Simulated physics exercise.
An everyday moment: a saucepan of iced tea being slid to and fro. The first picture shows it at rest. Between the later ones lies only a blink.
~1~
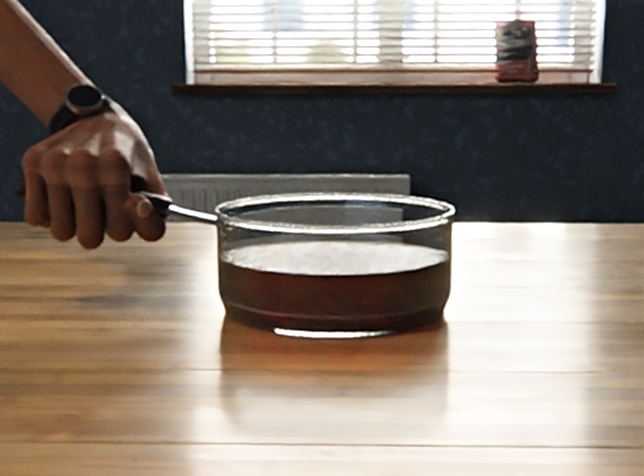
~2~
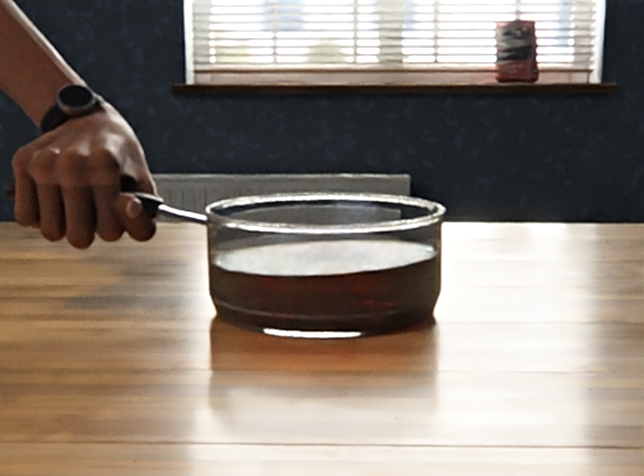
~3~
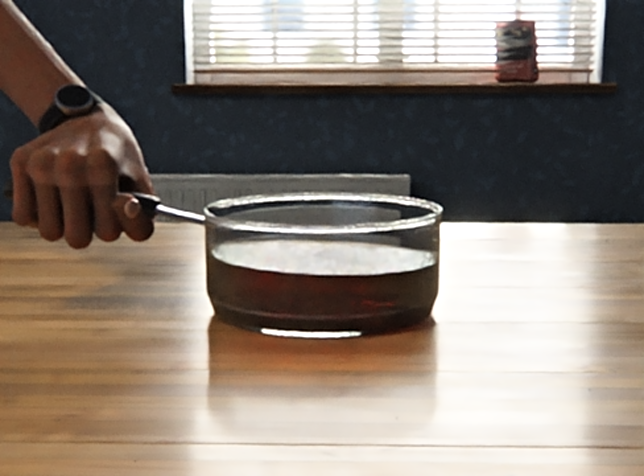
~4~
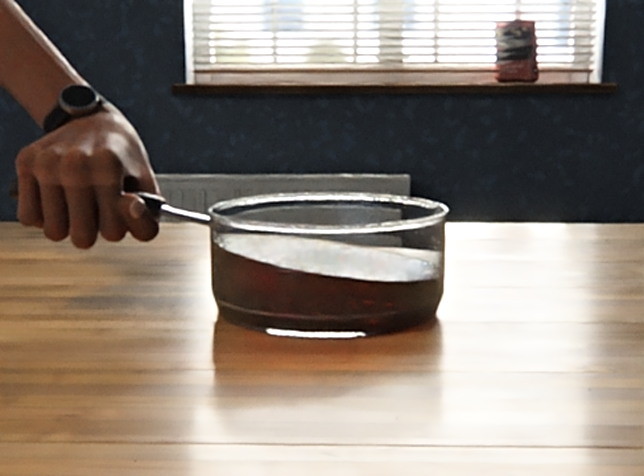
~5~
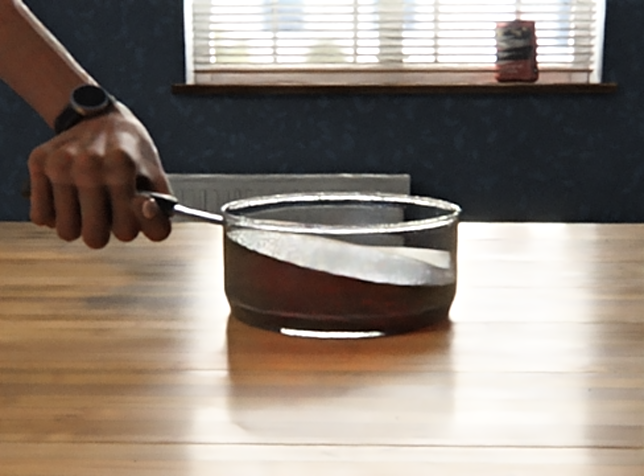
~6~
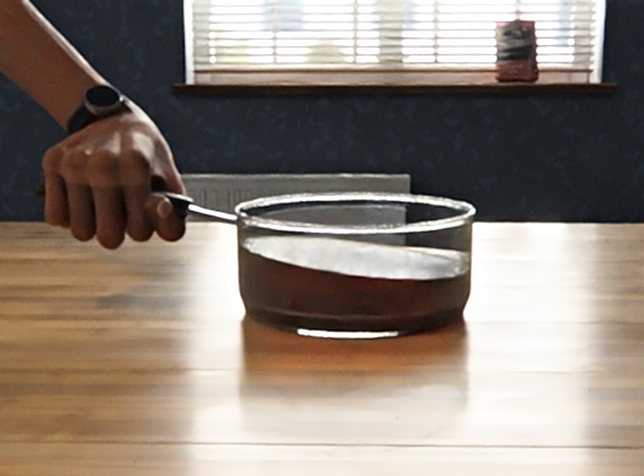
A hand wearing a dark watch grips the handle of a clear saucepan on a pale wooden table, seen from the side, slightly above. Dark reddish-brown iced tea half fills the pan, before a dark blue wall, a pale radiator and a bright window with blinds and a reddish object on its sill. The hand slides the pan slightly left, then right, the tea tilting higher on the left, while the camera stays still.
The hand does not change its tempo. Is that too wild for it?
The saucepan spills.
A moment on, the highest wave so far goes over the rim.
When it is over, the highest wave so far goes over the rim; some is on the top.
